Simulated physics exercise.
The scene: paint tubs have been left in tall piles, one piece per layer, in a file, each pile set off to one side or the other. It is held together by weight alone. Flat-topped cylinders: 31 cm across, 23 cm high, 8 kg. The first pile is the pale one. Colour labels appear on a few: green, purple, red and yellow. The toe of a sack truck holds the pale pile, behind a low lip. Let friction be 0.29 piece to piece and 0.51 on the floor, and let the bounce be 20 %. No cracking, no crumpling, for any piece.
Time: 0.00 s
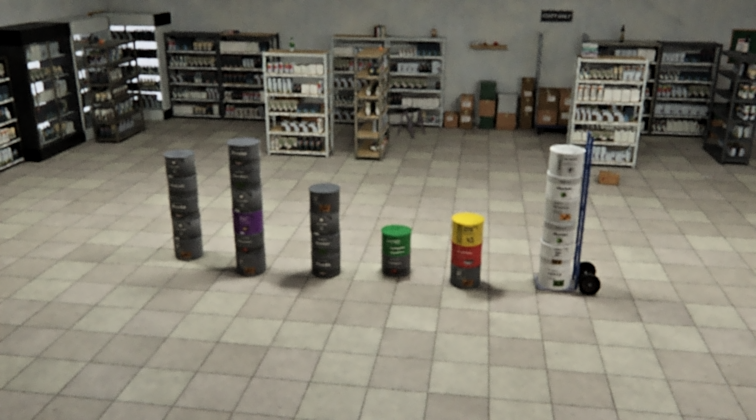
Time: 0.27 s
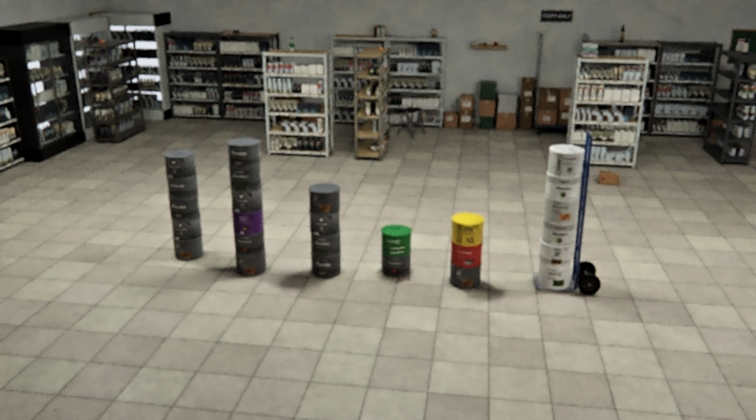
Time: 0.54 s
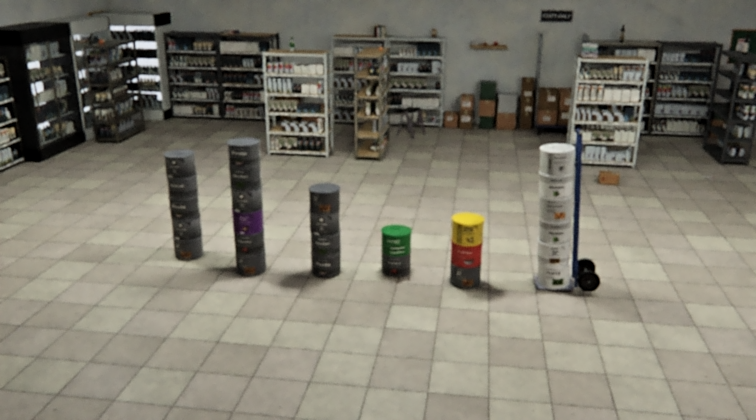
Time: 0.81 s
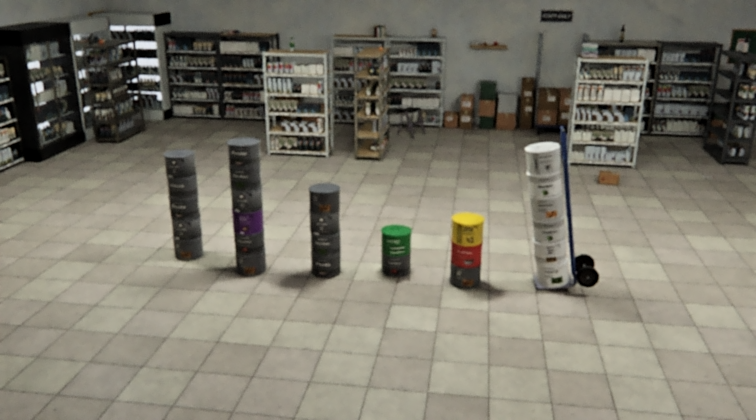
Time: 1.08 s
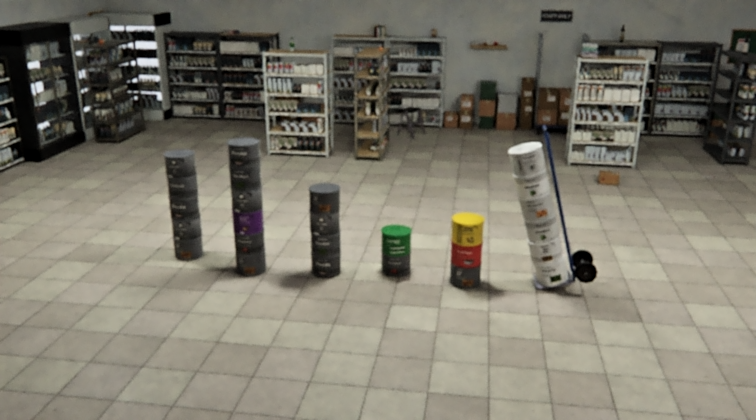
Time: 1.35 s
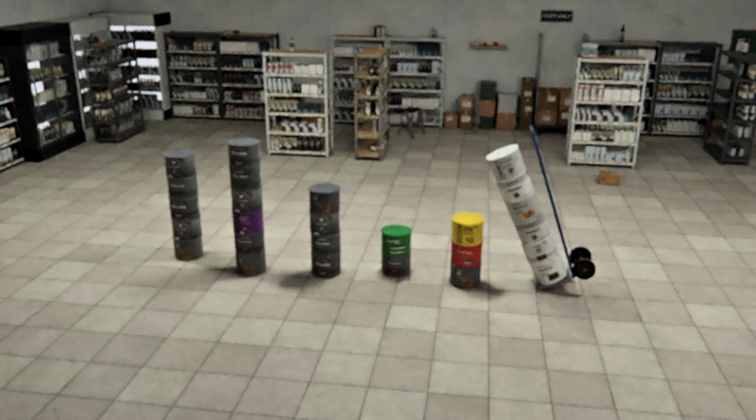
A tall white stack of tubs on a blue-framed hand truck stands upright at first, then leans steadily further left along with the truck, while the shorter yellow-and-red stack, the green-topped one and three dark stacks stay still.
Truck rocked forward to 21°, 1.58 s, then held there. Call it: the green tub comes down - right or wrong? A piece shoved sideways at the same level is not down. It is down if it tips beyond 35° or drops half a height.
Wrong, it stays up.
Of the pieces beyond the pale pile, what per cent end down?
Close to 10 per cent of them.
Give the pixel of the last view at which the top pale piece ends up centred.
Roughly at (301, 279).
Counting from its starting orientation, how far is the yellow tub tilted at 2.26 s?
Something like 30°, more or less.
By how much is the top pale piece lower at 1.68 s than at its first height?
I'd put it at close to 30 cm below where it started.
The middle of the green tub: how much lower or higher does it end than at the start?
Lower, by roughly 0 cm.
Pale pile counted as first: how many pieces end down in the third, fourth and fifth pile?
Pieces per pile: Third: 0; fourth: 0; fifth: 0.
Around 1.68 s, 6 of the pale pile down; none of the 20 other tubs down, 1 disturbed; green tub unmoved; yellow tub displaced 40 mm.
Around 2.26 s, 6 of the pale pile down; none of the 20 other tubs down, 2 disturbed; green tub unmoved; yellow tub tipped 31°.
Around 2.94 s, 5 of the pale pile down; 2 of the 20 other tubs down; green tub displaced 7 cm; yellow tub on its side.
Finally (3.6 s), 5 of the pale pile down; 2 of the 20 other tubs down; green tub displaced 7 cm; red tub on its side; yellow tub on its side. Seen by the last camera, middles, green tub near (391, 239), red tub near (428, 271).
